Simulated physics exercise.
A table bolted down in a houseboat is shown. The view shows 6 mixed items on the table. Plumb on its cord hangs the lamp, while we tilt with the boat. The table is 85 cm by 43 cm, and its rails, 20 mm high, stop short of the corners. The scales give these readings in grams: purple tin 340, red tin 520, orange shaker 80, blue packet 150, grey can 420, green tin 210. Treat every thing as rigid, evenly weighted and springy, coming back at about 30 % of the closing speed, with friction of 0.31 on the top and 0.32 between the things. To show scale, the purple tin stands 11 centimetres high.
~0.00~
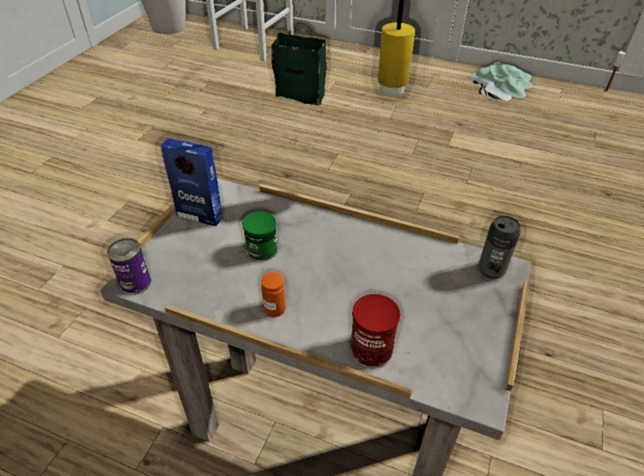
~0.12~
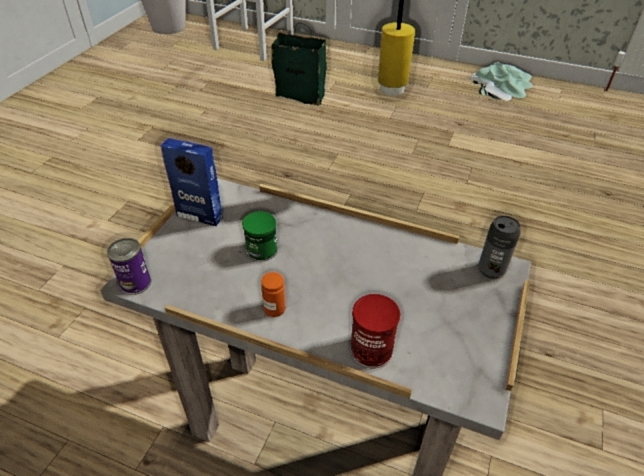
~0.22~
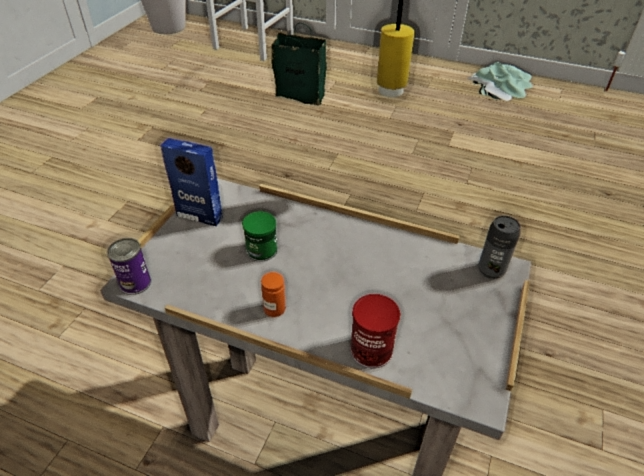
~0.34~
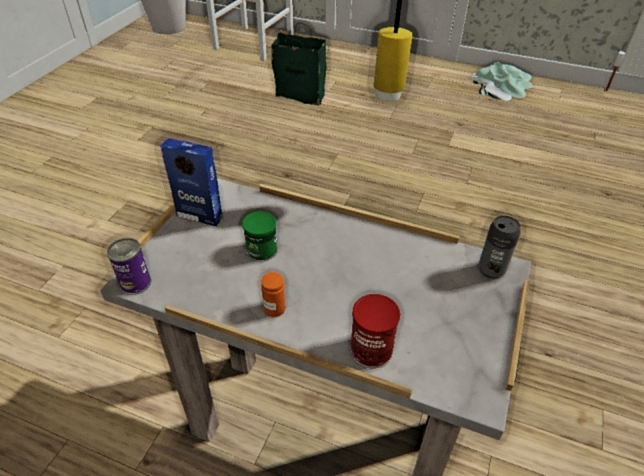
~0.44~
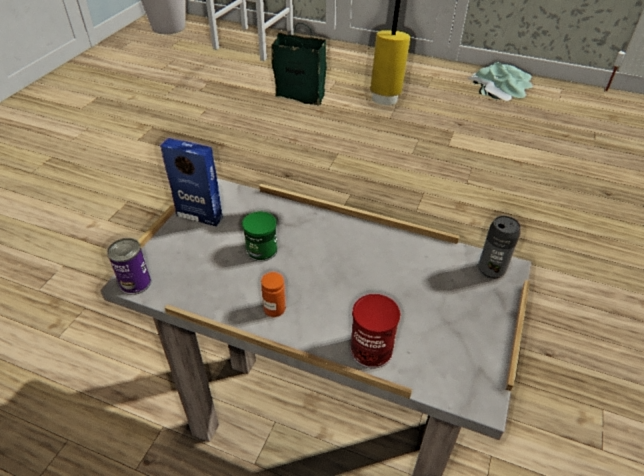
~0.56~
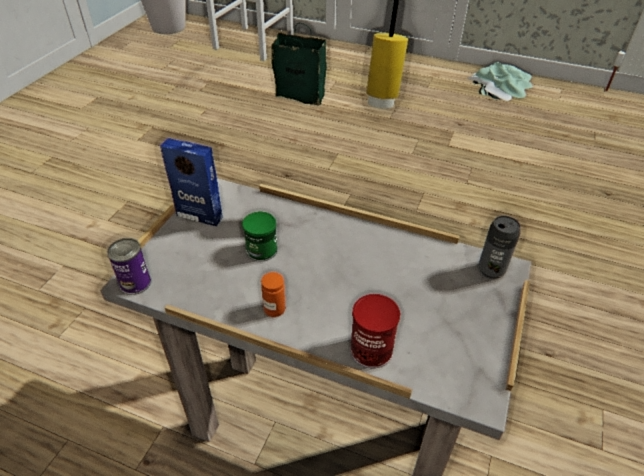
A table holding six mixed items stays still while a yellow cylinder behind shifts slightly left.
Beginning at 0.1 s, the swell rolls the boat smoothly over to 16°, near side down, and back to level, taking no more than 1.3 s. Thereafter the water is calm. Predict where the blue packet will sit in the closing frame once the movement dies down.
I would say around (169, 245).
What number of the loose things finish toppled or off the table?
2 of them.
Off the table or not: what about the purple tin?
Purple tin: Goes out of bounds.
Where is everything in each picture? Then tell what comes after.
In the first picture, boat level; blue packet (193, 184); purple tin (130, 267).
In the second picture, boat level; orange shaker (274, 295); grey can (499, 249).
In the third picture, floor tilted 1°, near side down; green tin (261, 237); purple tin (130, 267).
In the fourth picture, floor tilted 5°, near side down; red tin (374, 332); orange shaker (274, 295).
In the fifth picture, floor tilted 9°, near side down; grey can (499, 248); green tin (261, 237).
In the sixth picture, floor tilted 13°, near side down; blue packet (193, 184); purple tin (130, 266).
By 1.06 s, floor tilted 9°, near side down; blue packet on its side near (171, 244); purple tin rocked 4° off its seat.
By 1.46 s, boat level; purple tin now off the table; blue packet on its side near (169, 245).
By 1.66 s, boat level; blue packet on its side near (169, 245).
When it is over (1.9 s), off the table, purple tin; lying over on the table, blue packet; the other 4 within 5 cm of the start. End places, in pixels of the last picture, blue packet near (169, 245).
